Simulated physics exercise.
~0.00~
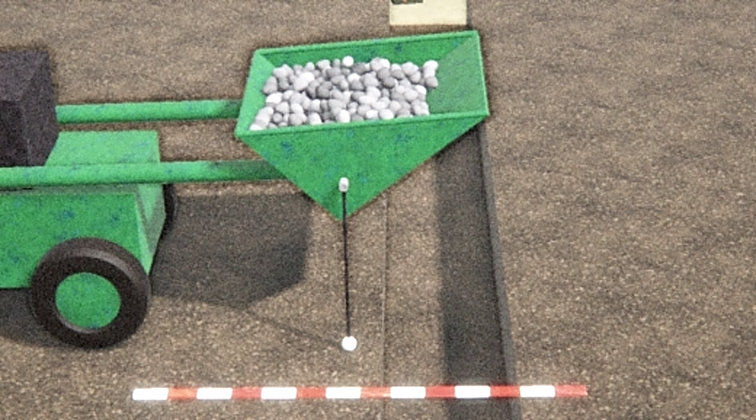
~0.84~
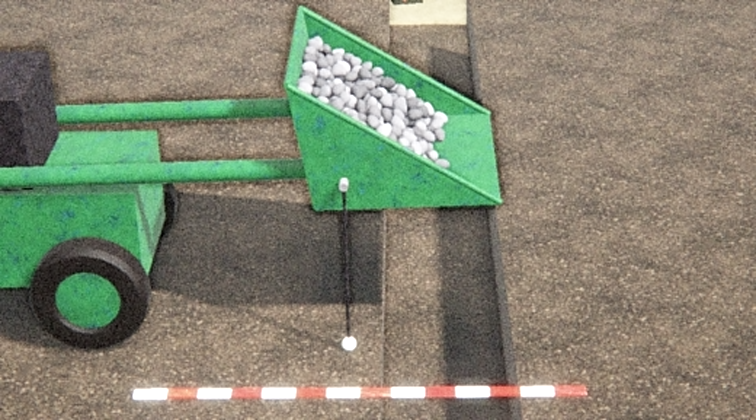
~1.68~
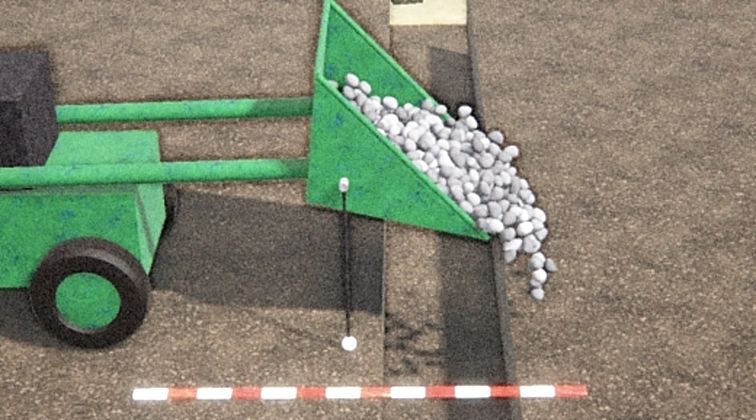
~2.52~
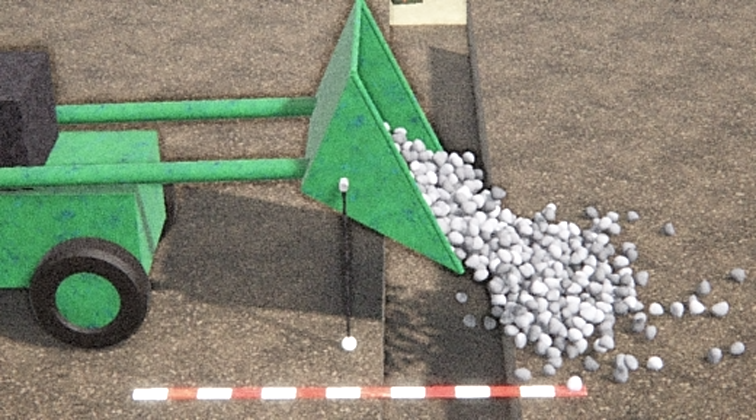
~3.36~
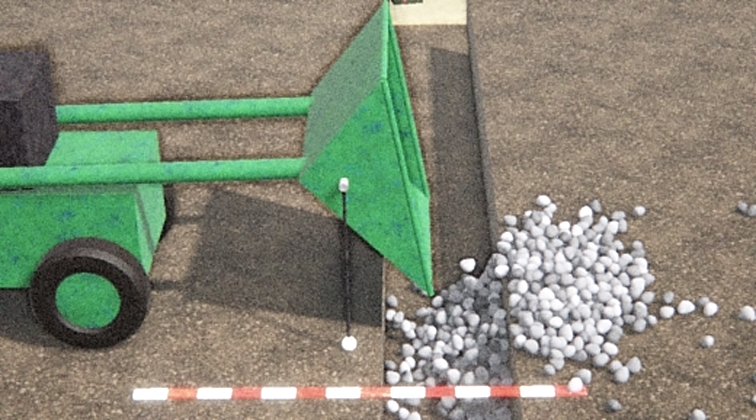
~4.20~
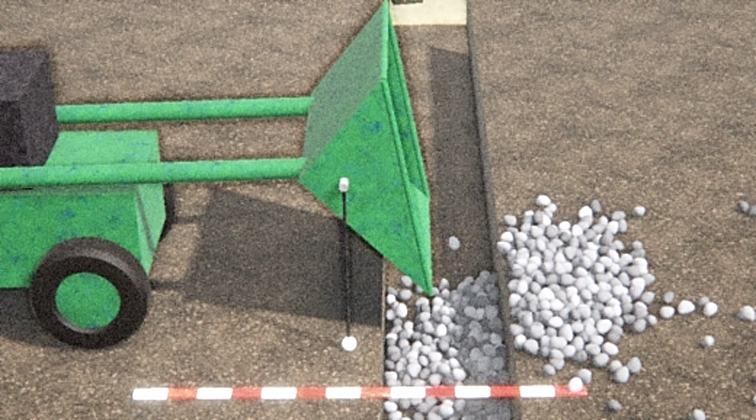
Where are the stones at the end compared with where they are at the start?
At the start the stones sit in the raised green bucket. By the end they lie lower and farther right, some in the trench and the rest on the ground past it.
